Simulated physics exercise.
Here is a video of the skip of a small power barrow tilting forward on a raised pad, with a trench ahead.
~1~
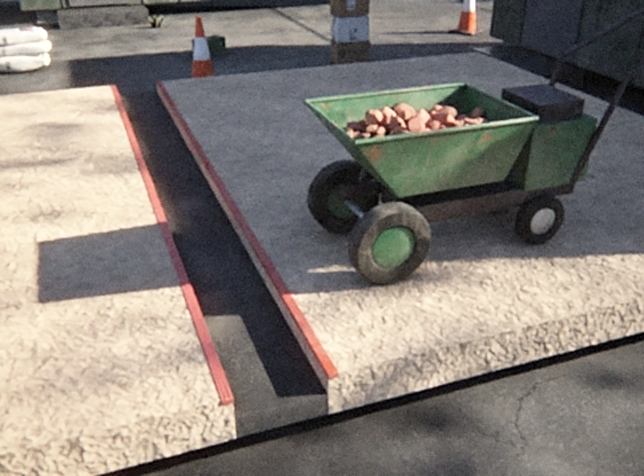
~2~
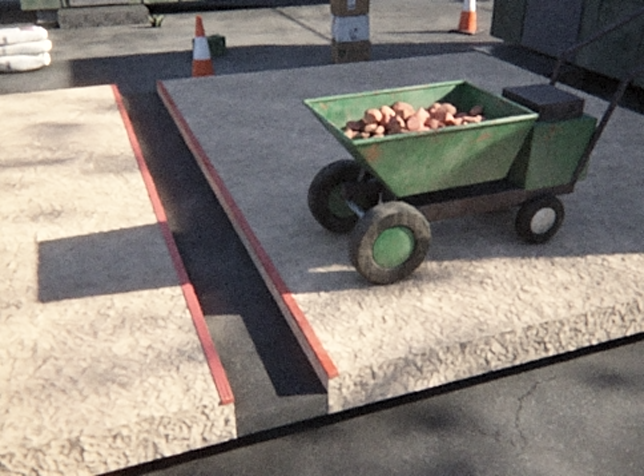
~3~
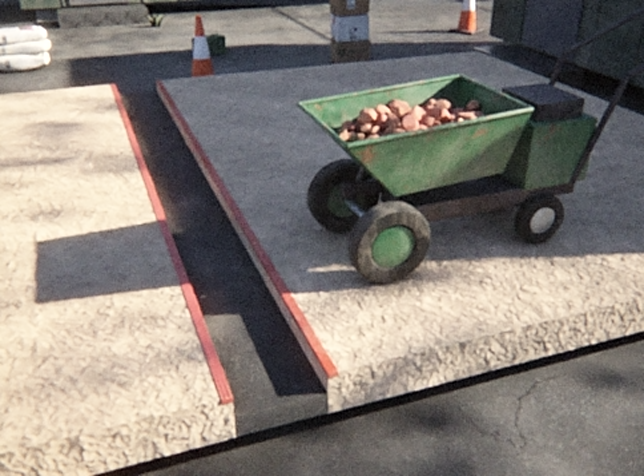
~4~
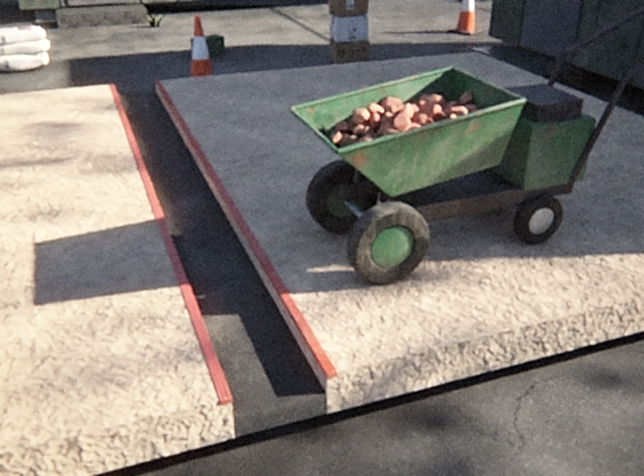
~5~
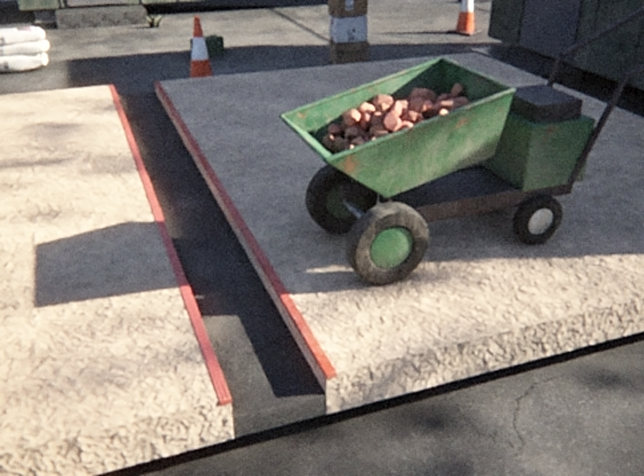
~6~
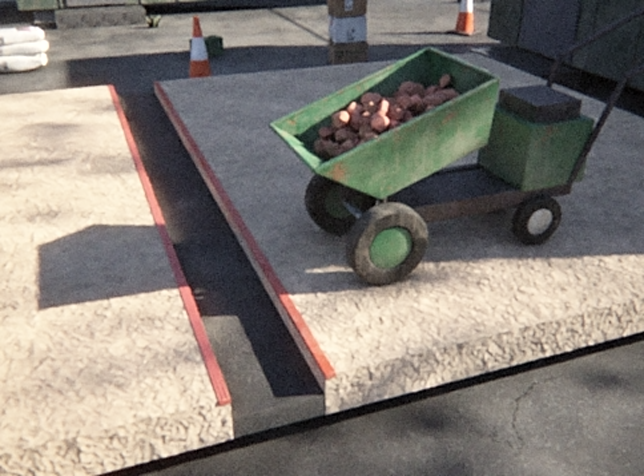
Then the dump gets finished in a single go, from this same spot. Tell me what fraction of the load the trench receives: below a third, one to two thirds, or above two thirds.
The trench receives above two thirds.
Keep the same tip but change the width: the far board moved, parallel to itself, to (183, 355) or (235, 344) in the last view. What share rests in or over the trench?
The first try comes to close to 90 per cent, the next to 60 per cent.
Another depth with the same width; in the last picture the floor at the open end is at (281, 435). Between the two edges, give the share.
Near 100 %.
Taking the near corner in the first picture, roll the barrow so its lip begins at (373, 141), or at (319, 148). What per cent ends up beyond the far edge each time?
Result: Try 1 = 0 %, try 2 = 40 %.
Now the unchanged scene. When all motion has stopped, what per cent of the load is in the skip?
About 10 %.
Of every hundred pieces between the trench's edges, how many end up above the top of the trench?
Estimate: Near 35 per cent.
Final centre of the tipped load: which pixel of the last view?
At about (222, 286), give or take.
Just after the last frame, skip tipped steeply; every one in the skip.
A moment on, skip tipped right over; the larger part in the skip; about a tenth in or heaped over the trench; just a few falling.
Further on, skip tipped right over; roughly a quarter in the skip; the larger part in or heaped over the trench; about a tenth beyond it.
When it is over, skip tipped right over; about a tenth in the skip; the larger part in or heaped over the trench; about a tenth beyond it.
